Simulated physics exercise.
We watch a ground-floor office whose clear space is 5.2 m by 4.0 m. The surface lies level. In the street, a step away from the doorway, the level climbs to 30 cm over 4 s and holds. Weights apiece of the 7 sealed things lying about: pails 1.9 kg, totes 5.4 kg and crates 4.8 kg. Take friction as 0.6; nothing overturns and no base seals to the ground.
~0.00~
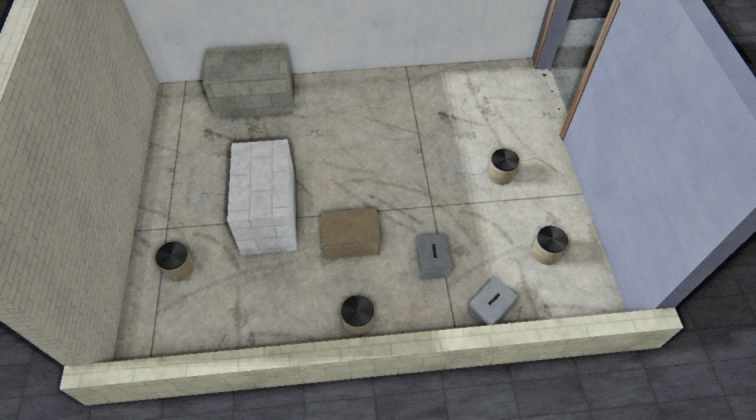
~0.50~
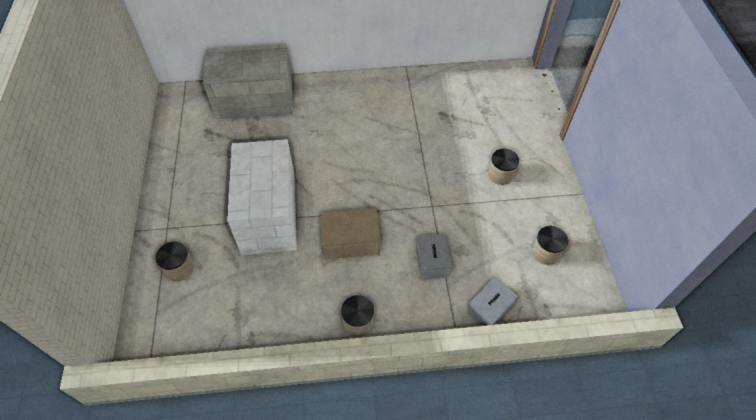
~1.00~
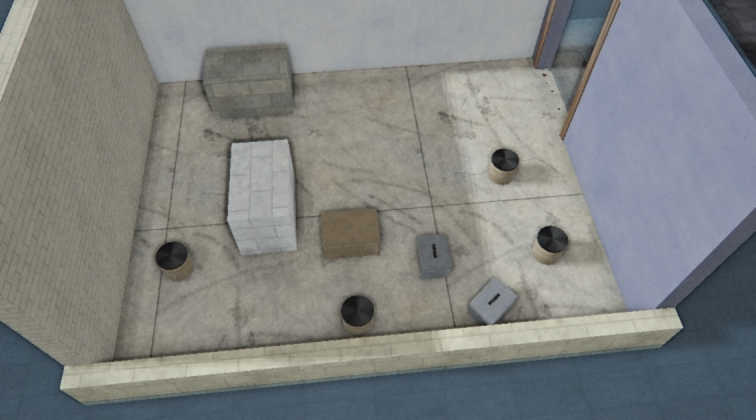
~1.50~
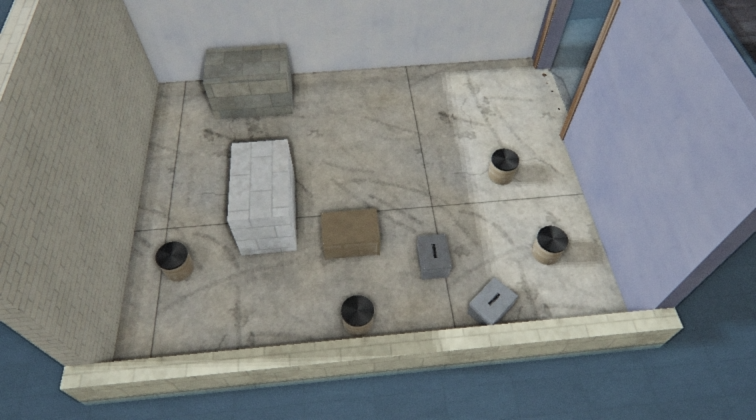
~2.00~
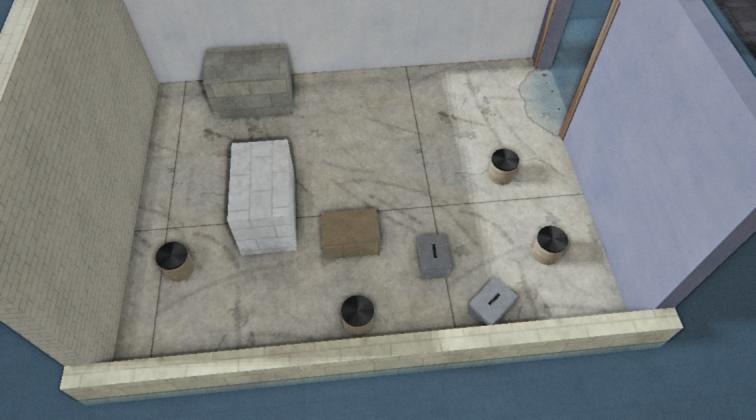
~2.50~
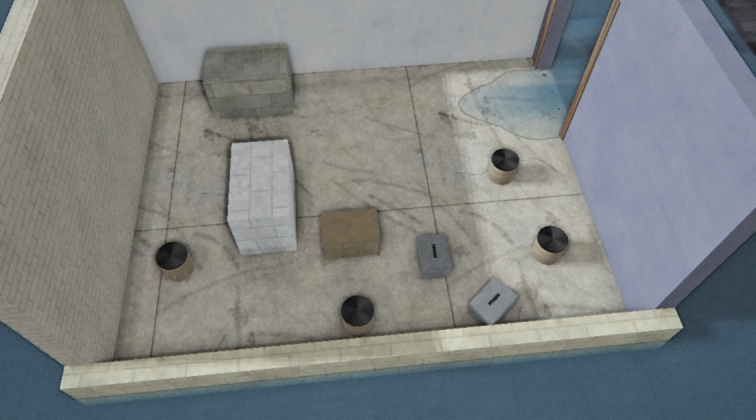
The clip opens on a walled room seen from above, with blocks, boxes and round dark-topped containers spread across a pale floor. Outside, the dark ground turns blue as water covers it. Water then enters through the doorway at upper right and spreads across the nearby floor, while the objects stay still.
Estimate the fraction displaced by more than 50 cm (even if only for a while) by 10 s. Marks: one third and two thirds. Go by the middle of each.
Share: Two thirds or above.
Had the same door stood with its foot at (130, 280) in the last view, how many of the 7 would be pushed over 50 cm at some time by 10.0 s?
In that case 7 of them.
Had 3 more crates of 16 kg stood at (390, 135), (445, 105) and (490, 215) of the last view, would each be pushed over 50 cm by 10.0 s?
In turn: Past it, past it, less.
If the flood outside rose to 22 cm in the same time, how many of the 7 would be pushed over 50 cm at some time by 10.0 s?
In that case 4 of them.
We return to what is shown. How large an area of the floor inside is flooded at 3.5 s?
Roughly 4.5 m2.
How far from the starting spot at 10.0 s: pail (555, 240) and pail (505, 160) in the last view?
In turn: 20 cm, 80 cm.
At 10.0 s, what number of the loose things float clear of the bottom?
At that moment 5.
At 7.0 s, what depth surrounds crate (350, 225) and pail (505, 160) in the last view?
About 7 and 2 cm.
After 3.5 s 0 of 7 are over 50 cm from their spots; 0 afloat.
After 4.5 s 0 of 7 are over 50 cm from their spots; 0 afloat.
After 7.0 s 2 of 7 are over 50 cm from their spots; 2 afloat.
After 10.0 s 5 of 7 are over 50 cm from their spots, and 5 have been at some point; 5 afloat.
